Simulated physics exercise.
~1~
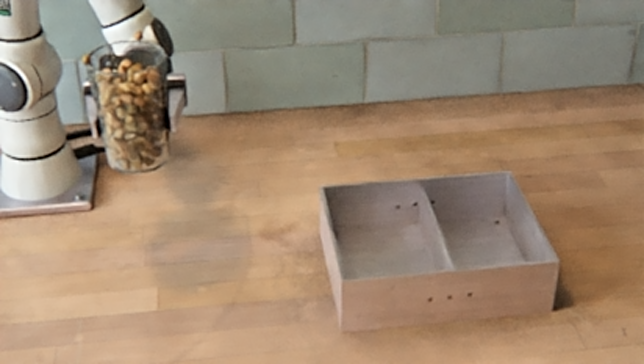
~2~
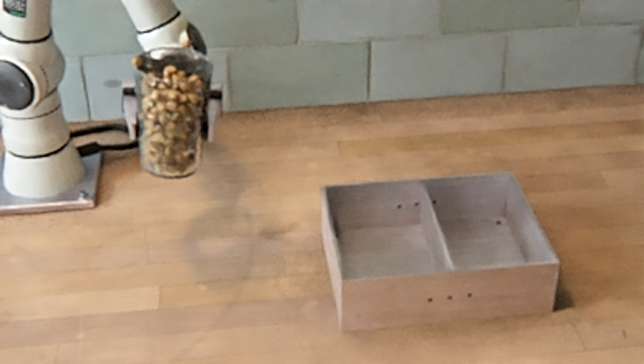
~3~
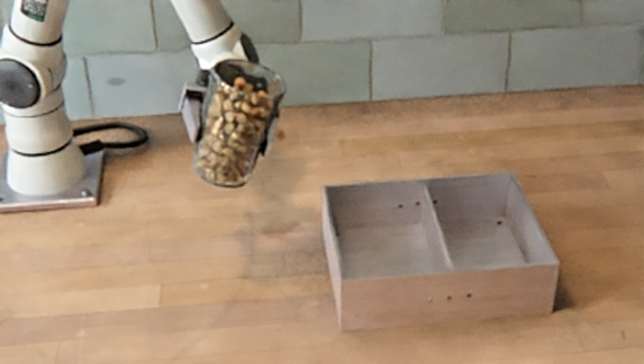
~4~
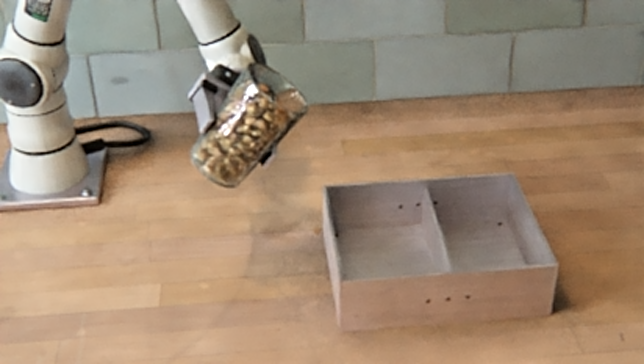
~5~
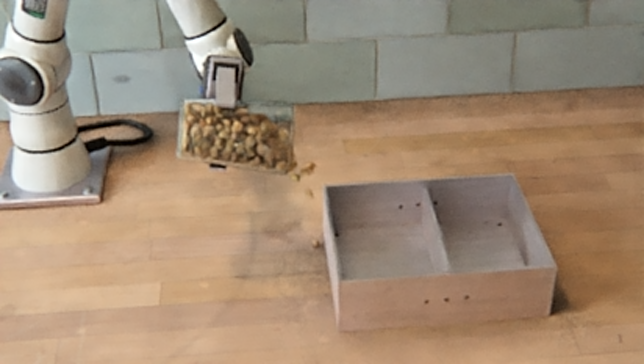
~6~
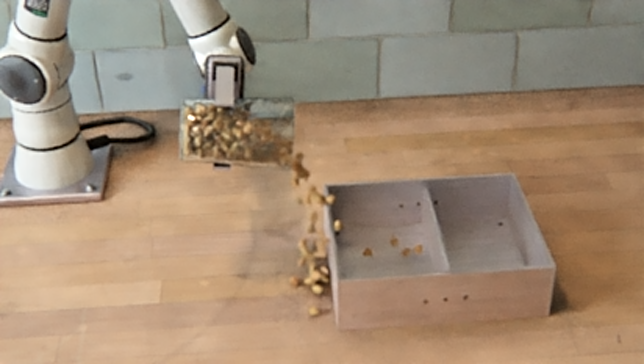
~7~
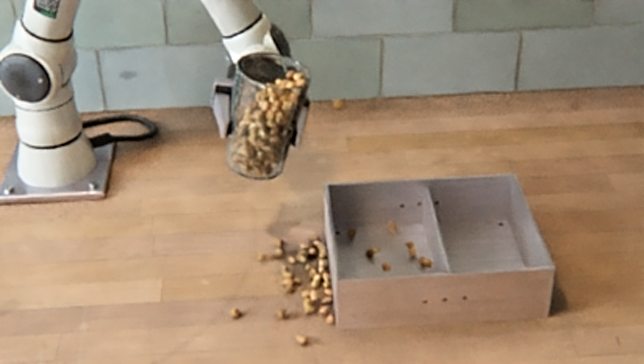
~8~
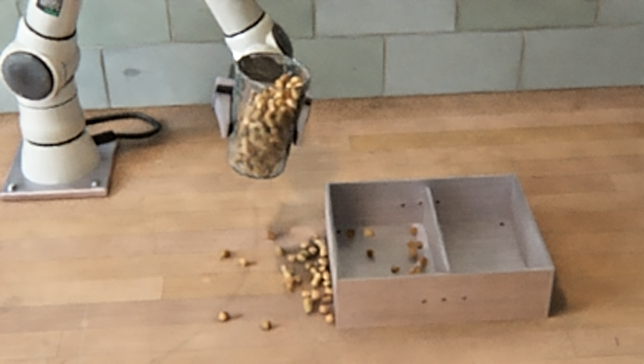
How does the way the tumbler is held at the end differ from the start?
At the start the tumbler is held upright, but at the end it is leaning slightly.
A robot arm tilts a tumbler, spilling beans beside and inside a box, then tilts back.
